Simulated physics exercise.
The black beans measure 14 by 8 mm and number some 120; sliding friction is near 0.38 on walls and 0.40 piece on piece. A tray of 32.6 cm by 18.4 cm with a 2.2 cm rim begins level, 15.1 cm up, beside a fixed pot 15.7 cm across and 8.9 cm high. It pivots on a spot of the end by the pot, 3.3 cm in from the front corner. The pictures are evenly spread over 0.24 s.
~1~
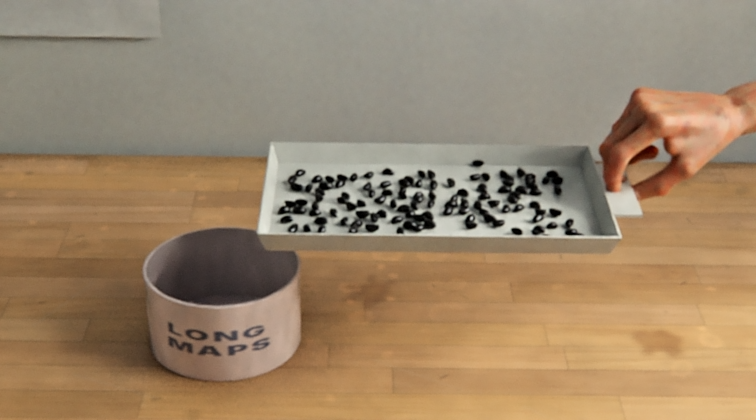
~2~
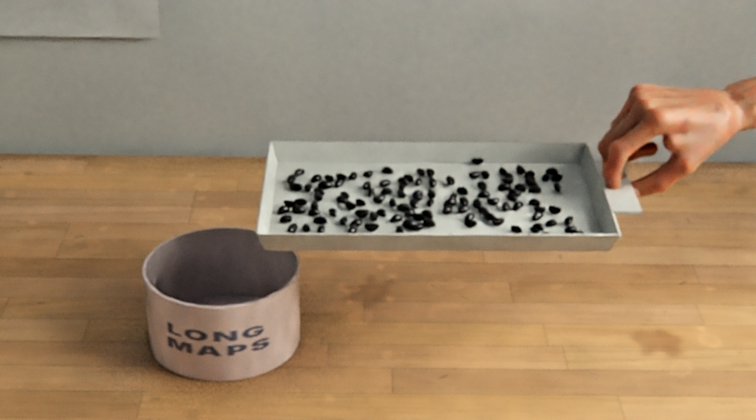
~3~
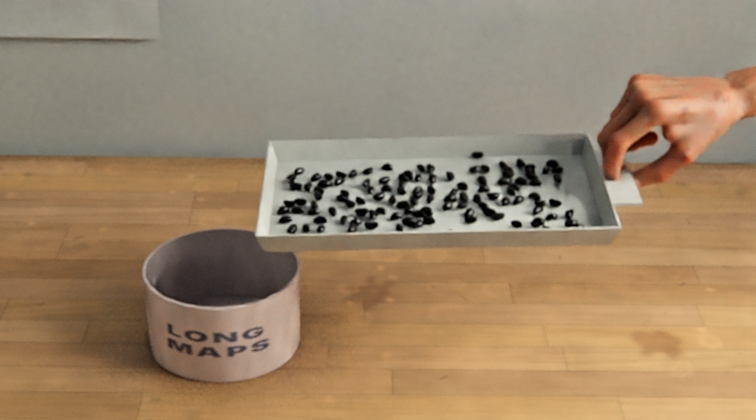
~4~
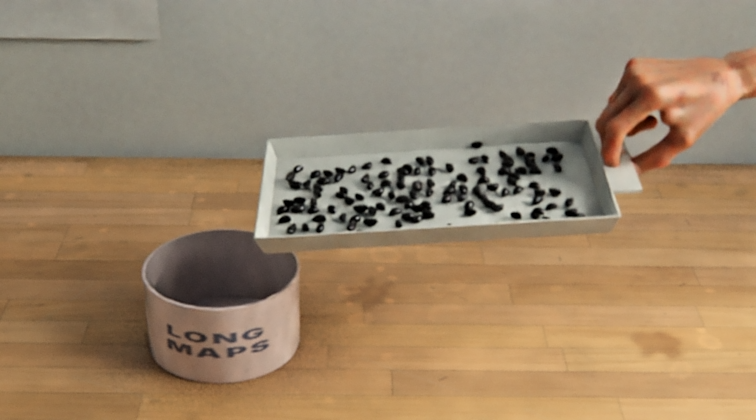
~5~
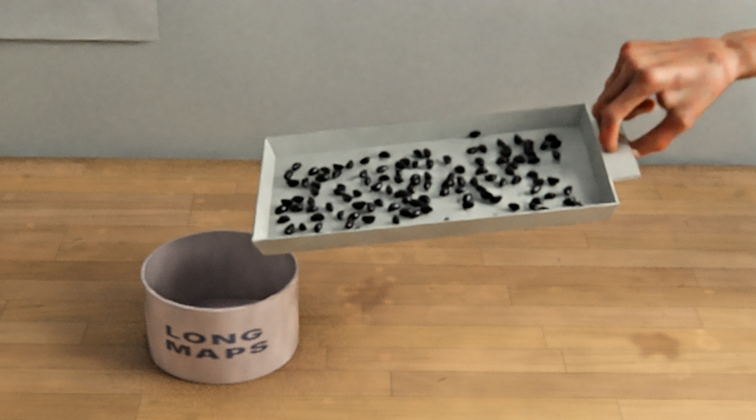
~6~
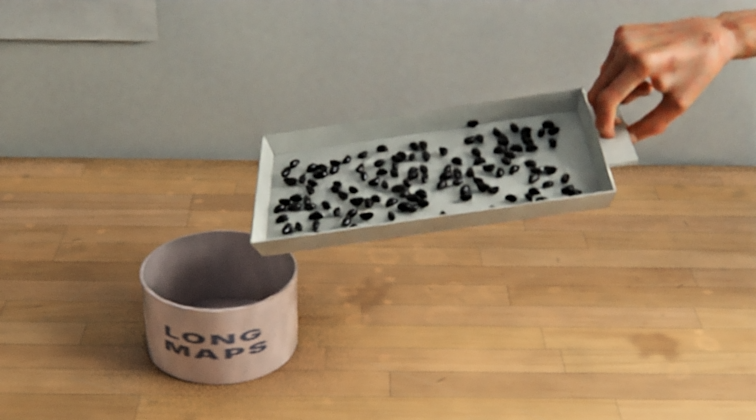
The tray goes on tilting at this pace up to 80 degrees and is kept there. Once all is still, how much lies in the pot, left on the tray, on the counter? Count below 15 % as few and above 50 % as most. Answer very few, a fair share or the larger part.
In the pot: A fair share; left on the tray: Very few; on the counter: The larger part.
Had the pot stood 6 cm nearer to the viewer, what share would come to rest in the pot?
It would be near 100 per cent.
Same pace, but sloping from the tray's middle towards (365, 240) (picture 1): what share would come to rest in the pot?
Some 5 per cent.
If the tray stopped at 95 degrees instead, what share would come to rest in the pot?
Then about 35 per cent.
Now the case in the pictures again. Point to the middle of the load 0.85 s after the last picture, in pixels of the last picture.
Around (253, 232).
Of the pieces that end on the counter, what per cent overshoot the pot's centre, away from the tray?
About 50 per cent.
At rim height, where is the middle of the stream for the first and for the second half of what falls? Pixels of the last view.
First near (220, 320), later near (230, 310).
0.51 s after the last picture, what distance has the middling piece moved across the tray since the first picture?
About 11 cm.
Then, 0.51 s after the last picture, tilt 44 degrees; the tray holds 100 %, the pot 0 %.
Then, 0.85 s after the last picture, tilt 65 degrees; the tray holds 75 %, the pot 5 %.
Then, 1.29 s after the last picture, tilt 80 degrees; the tray holds 25 %, the pot 20 %.
In the end, pot 35 %, tray 5 %, counter 65 %.
